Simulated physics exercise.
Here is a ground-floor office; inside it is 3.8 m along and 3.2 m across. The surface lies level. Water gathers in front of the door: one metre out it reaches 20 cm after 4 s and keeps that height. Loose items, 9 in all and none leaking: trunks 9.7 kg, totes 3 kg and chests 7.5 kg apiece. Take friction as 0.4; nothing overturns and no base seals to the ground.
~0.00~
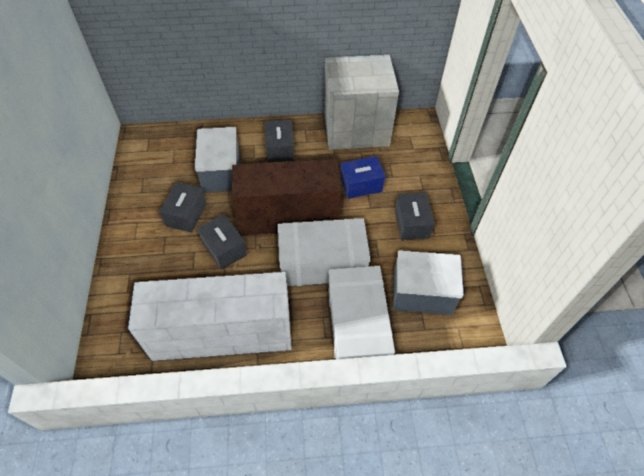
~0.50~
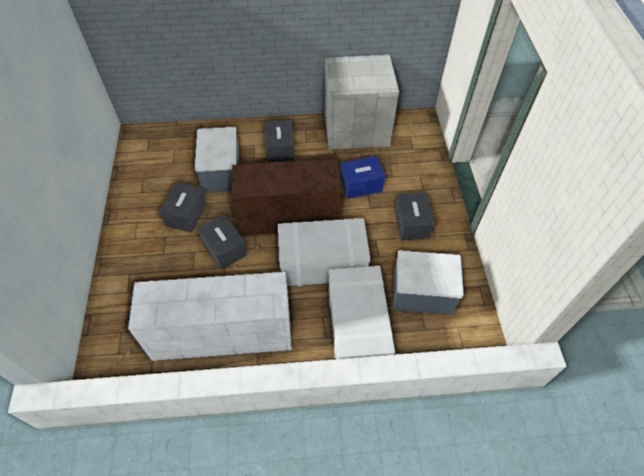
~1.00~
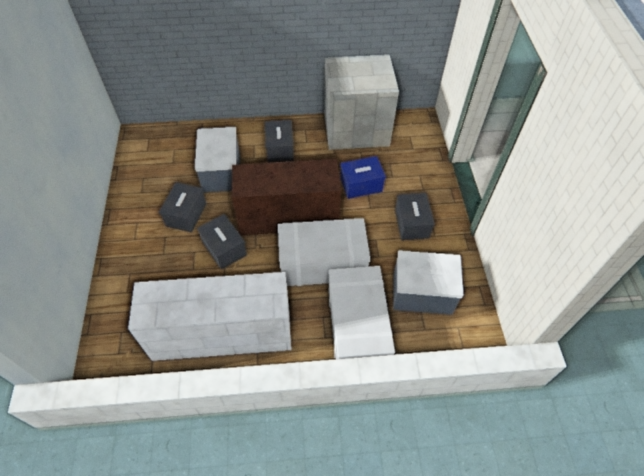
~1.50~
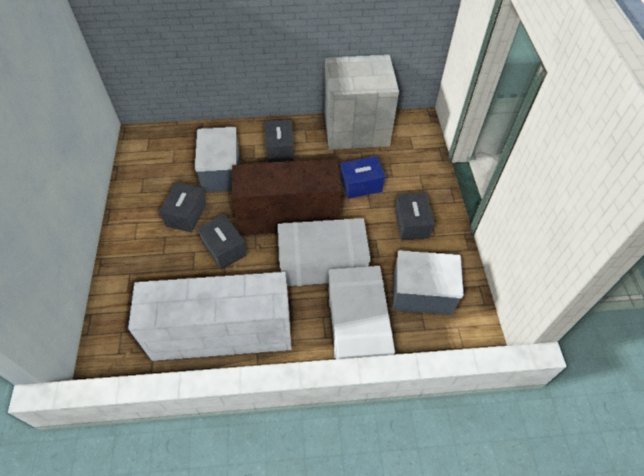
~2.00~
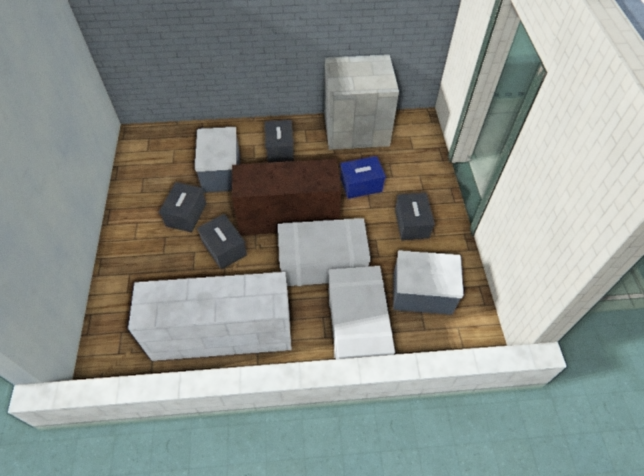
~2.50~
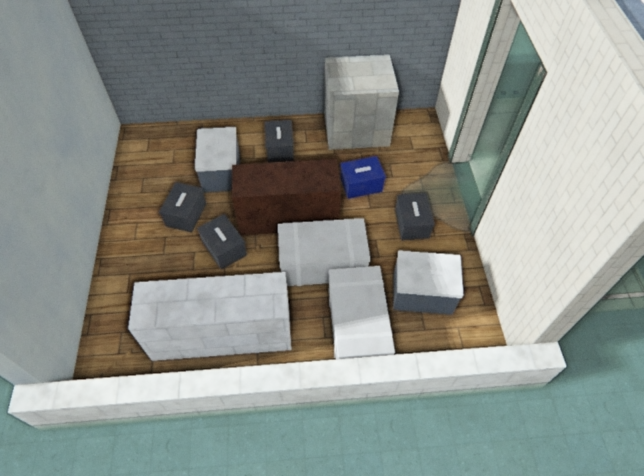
A ground-floor office with a wooden floor holds a brown block, pale blocks, dark totes and one blue tote, all staying still. Outside, the bluish ground turns teal and water shows behind the glass door on the right, then a thin, clear sheet of water spreads in across the floorboards beside it.
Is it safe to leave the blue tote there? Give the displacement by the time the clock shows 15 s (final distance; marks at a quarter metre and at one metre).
The blue tote ends far away.
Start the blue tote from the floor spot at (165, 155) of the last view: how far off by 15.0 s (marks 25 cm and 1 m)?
It gets carried off.
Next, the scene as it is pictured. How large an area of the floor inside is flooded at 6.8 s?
Roughly 10.5 m2.
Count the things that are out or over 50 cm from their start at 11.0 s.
8 of them.
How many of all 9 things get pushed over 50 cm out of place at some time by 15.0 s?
That makes 9.
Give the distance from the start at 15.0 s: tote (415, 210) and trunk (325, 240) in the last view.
In that order: 120 cm, 50 cm.
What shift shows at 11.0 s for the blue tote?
About 150 cm.
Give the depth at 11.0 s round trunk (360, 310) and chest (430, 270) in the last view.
About 5 and 5 cm.
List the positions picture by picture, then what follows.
The first frame shows the blue tote at (363, 170) rests on the ground; 0.0 m2 under water; 0 of 9 have shifted.
The second frame shows the blue tote at (363, 170) rests on the ground; 0.0 m2 under water; 0 of 9 have shifted.
The third frame shows the blue tote at (363, 170), on the bottom; 0.0 m2 under water; 0 of 9 have shifted.
The fourth frame shows the blue tote at (363, 170) rests on the ground; water covers 0.0 m2; 0 of 9 have shifted.
The fifth frame shows the blue tote at (363, 170) rests on the ground; water covers 0.0 m2; 0 of 9 have shifted.
The sixth frame shows the blue tote at (363, 170), on the bottom; water covers 0.4 m2; 0 of 9 have shifted.
After 3.5 s the blue tote is near (336, 164), 0.3 m from its start, aground; 0 afloat.
After 6.8 s the blue tote is near (145, 189), 2.2 m from its start, afloat; 8 afloat.
After 11.0 s the blue tote is near (213, 174), 1.5 m from its start, afloat; 9 afloat.
After 15.0 s the blue tote is near (149, 198), 2.2 m from its start, afloat; 9 afloat.
